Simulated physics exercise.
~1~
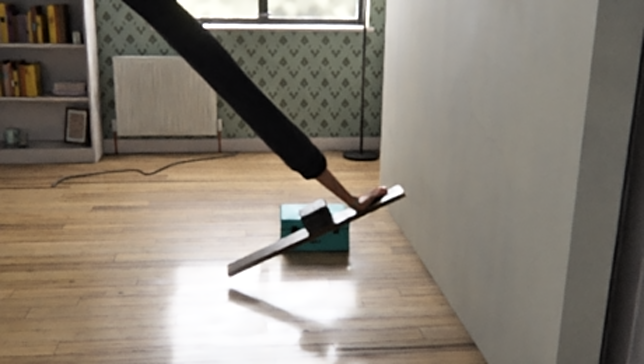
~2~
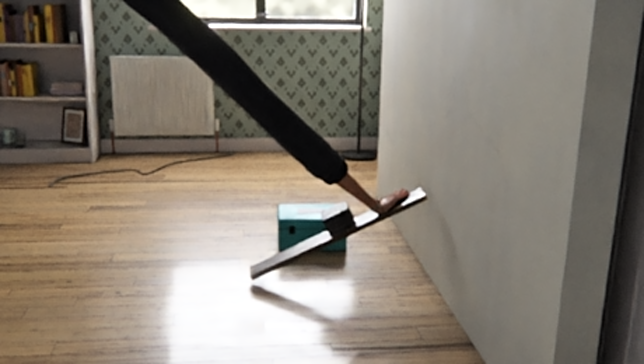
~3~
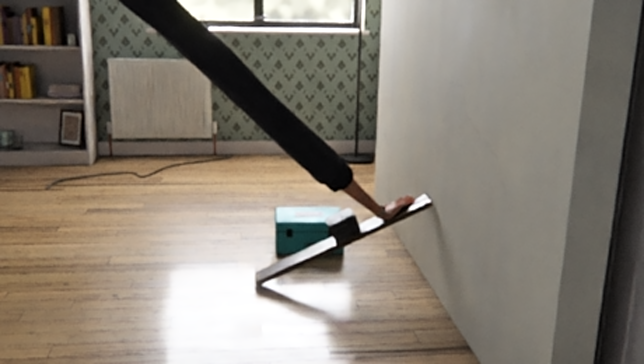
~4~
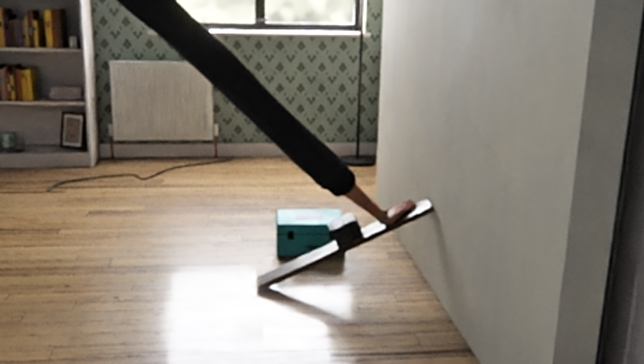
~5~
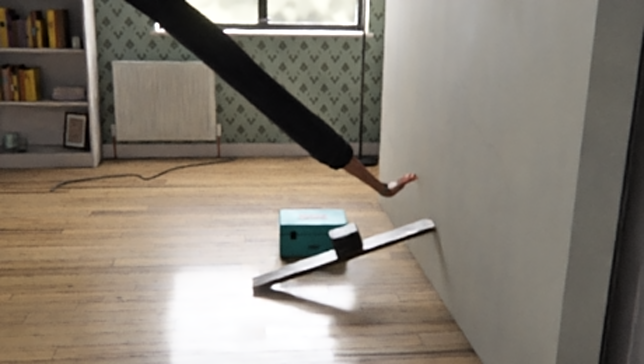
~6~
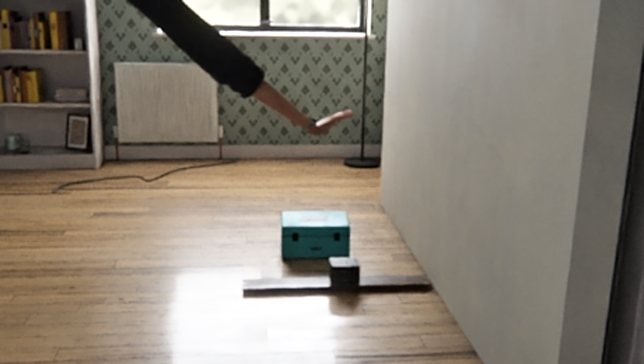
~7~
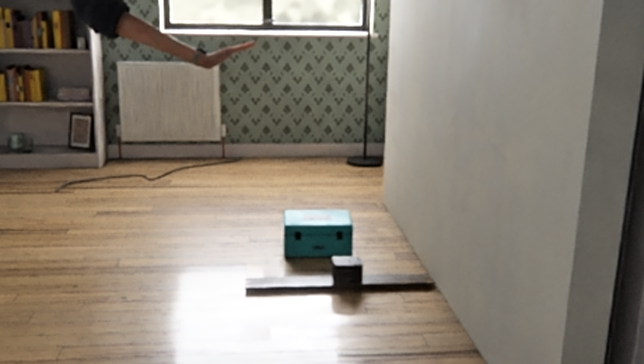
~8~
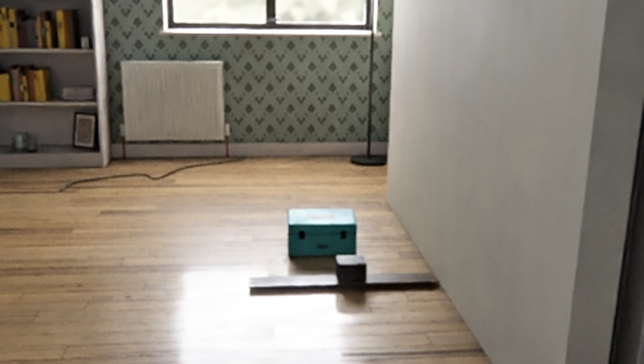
In a room with a shiny wooden floor, a hand propped a long black plank at a low slant against the wall on the right, then let go and drew back, and the plank slid down and ended flat before a turquoise toolbox.
